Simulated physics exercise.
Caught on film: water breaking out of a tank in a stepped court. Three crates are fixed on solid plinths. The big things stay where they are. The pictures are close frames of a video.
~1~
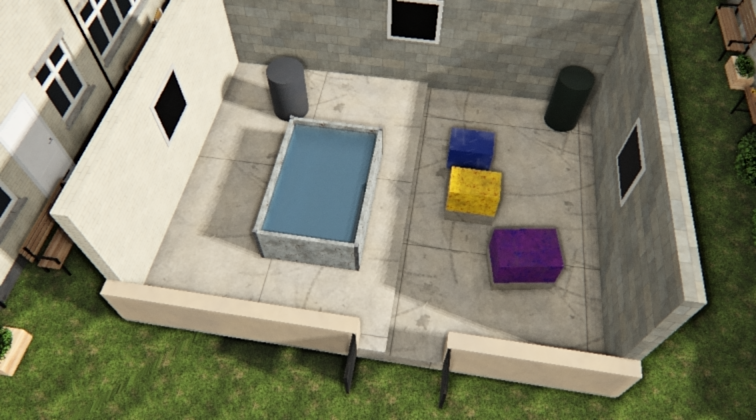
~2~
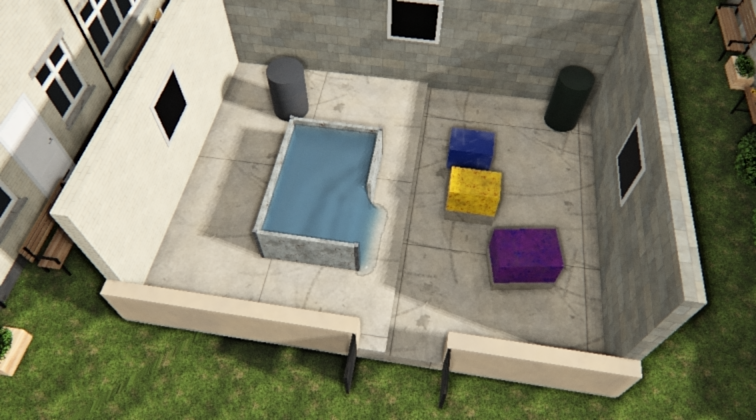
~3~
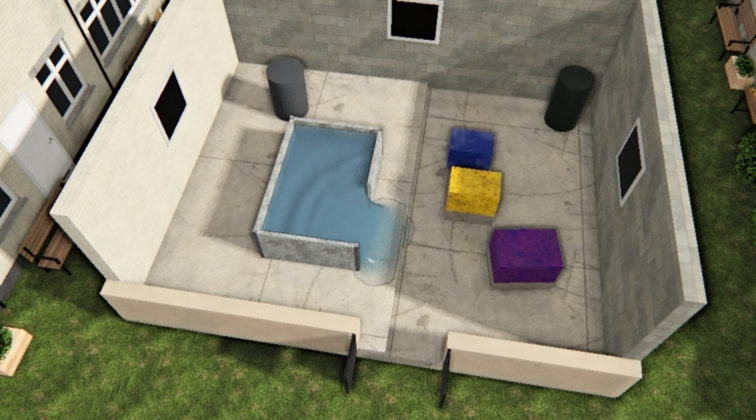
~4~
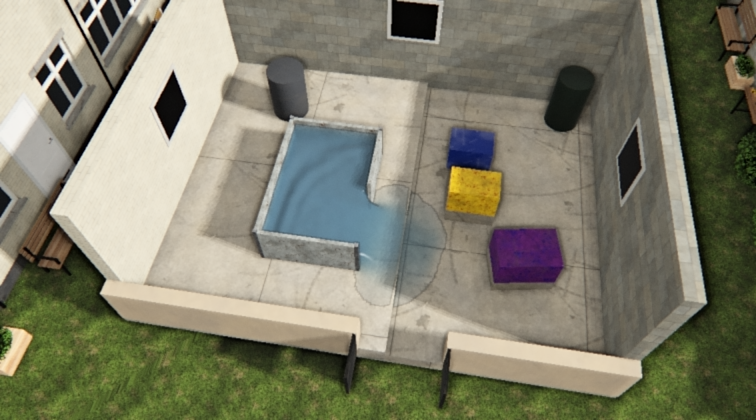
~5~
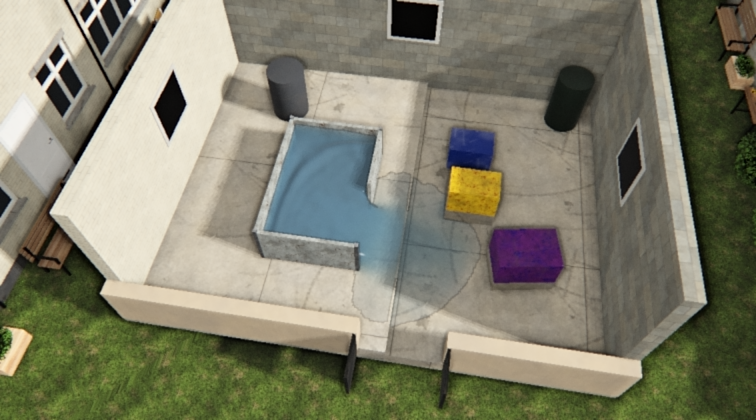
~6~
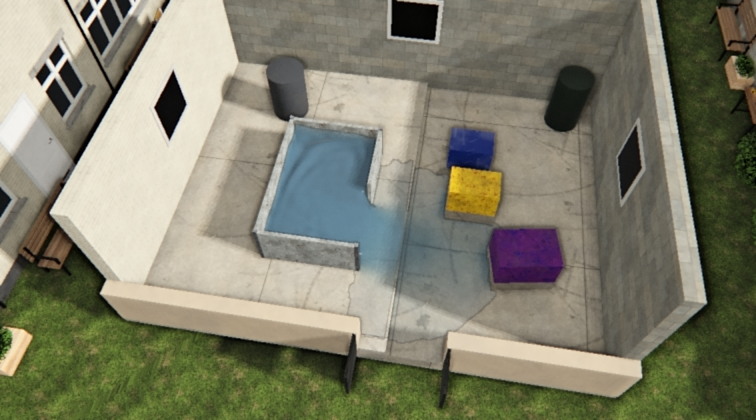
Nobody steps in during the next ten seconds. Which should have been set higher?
One by one: The yellow crate keeps dry; the purple crate is soaked; the blue crate is soaked.
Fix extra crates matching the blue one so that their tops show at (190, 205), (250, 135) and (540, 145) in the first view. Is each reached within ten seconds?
As listed: Stays dry, stays dry, is wetted.
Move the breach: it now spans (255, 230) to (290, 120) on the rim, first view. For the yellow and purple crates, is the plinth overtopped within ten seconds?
My reading: The yellow crate remains dry, the purple crate stays dry.
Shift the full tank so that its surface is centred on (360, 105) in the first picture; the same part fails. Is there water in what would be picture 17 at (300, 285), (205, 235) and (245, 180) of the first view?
As listed: No water, free of water, free of water.
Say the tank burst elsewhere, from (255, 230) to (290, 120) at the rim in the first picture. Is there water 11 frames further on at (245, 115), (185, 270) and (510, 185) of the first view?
In turn: Wet, flooded, free of water.
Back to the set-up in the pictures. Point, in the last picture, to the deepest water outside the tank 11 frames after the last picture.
At about (593, 360).
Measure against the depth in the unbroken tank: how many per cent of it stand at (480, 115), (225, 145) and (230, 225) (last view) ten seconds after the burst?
About 14, 2 and 0 per cent.
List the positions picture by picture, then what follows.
Still water in the water tank at (322, 180), in the first frame.
The front is at (379, 208), out from the gap at (362, 231), in the second frame.
Water pours out at (362, 231) and has run to (405, 211), in the third frame.
The front is at (441, 232), out from the gap at (362, 232), in the fourth frame.
Water pours out at (362, 232) and has run to (474, 245), in the fifth frame.
The front is at a hidden place, out from the gap at (362, 232), in the sixth frame.
A moment on, water covers 25 % of the floor; the yellow crate water round its plinth, the purple crate water round its plinth, the blue crate water round its plinth.
Next, water covers 35 % of the floor; the yellow crate water round its plinth, the purple crate water round its plinth, the blue crate water round its plinth.
Then, water covers 45 % of the floor; the yellow crate water round its plinth, the purple crate water round its plinth, the blue crate water round its plinth.
Later, water covers 55 % of the floor; the yellow crate water round its plinth, the purple crate water round its plinth, the blue crate water round its plinth.
In the end, water covers 60 % of the floor; the yellow crate stayed above the water, the purple crate was topped, the blue crate was topped.
